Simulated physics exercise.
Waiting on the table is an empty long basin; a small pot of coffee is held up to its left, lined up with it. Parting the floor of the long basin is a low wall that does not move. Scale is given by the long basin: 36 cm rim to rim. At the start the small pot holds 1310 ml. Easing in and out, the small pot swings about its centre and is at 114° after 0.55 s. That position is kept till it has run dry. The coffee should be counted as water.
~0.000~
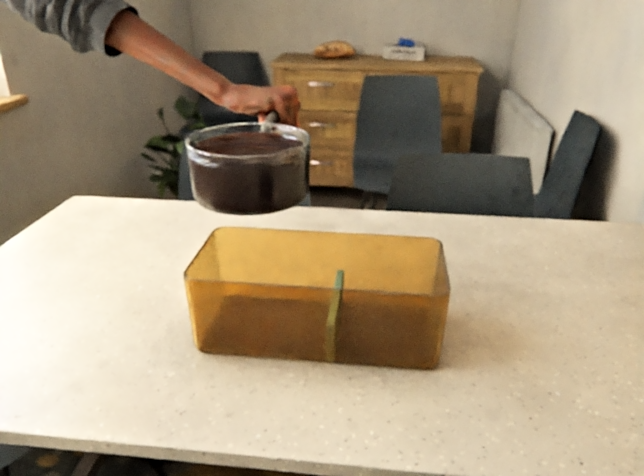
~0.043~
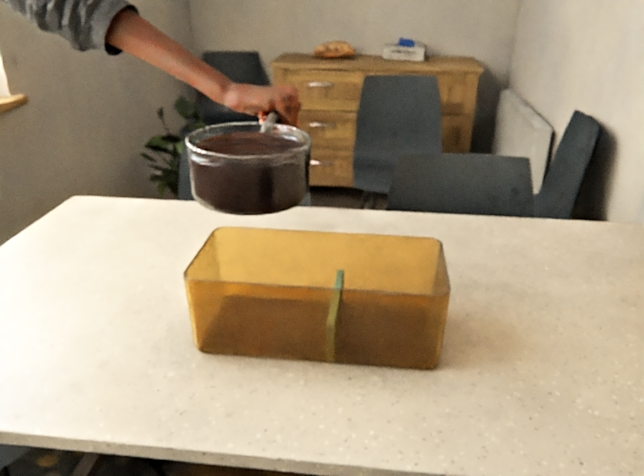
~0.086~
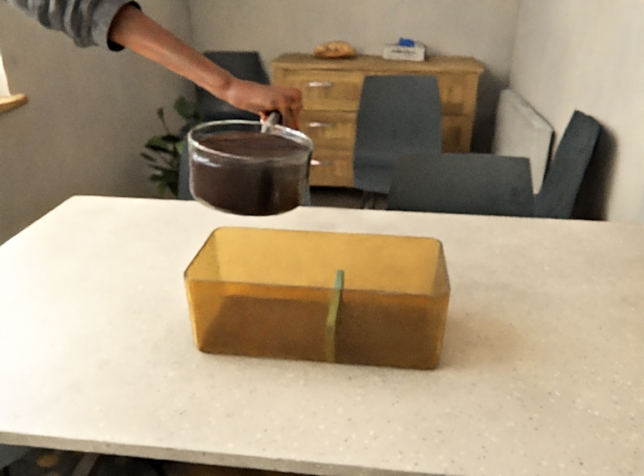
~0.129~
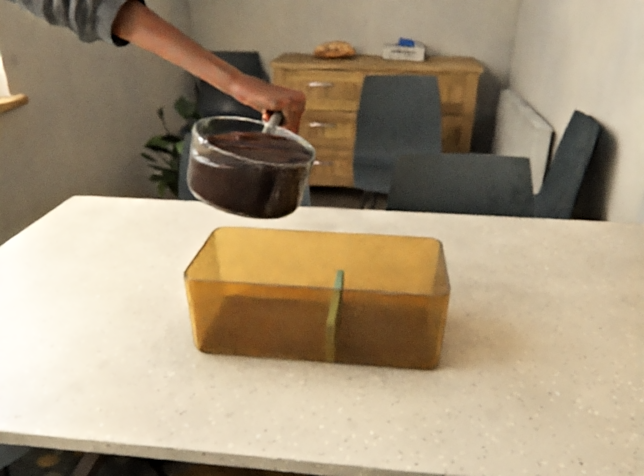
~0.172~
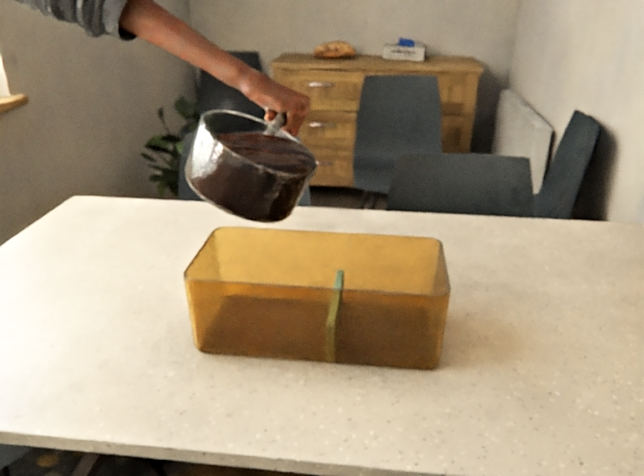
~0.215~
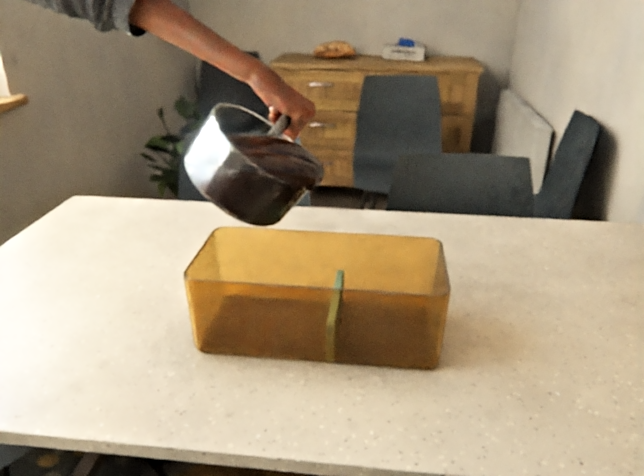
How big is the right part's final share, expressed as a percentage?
Some 42 per cent.
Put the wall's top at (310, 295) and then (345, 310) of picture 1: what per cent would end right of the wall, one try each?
Around 70 and 35 percent, in that order.
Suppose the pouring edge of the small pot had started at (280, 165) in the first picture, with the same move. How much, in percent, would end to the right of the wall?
Result then: Approx. 15 %.
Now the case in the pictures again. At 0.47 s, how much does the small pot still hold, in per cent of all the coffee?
Roughly 16 percent.
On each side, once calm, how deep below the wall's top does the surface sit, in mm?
Roughly 36 mm on the left side and roughly 36 mm on the right.
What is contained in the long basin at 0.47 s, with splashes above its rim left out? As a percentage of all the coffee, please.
About 48%.
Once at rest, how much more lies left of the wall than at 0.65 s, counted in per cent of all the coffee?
That works out to roughly 10 per cent of the whole.
After 0.47 s the tilt is 108° and 17 per cent is still to pour, 11 is left of the wall and 37 right of it.
After 0.65 s the tilt is 114° and 2 per cent is still to pour, 45 is left of the wall and 39 right of it.
After 0.84 s the tilt is 114° and 1 per cent is still to pour, 50 is left of the wall and 42 right of it.
After 1.05 s the tilt is 114° and 0 per cent is still to pour, 55 is left of the wall and 42 right of it.
In the end 55 per cent lies left of the wall, 42 right of it and 3 outside.
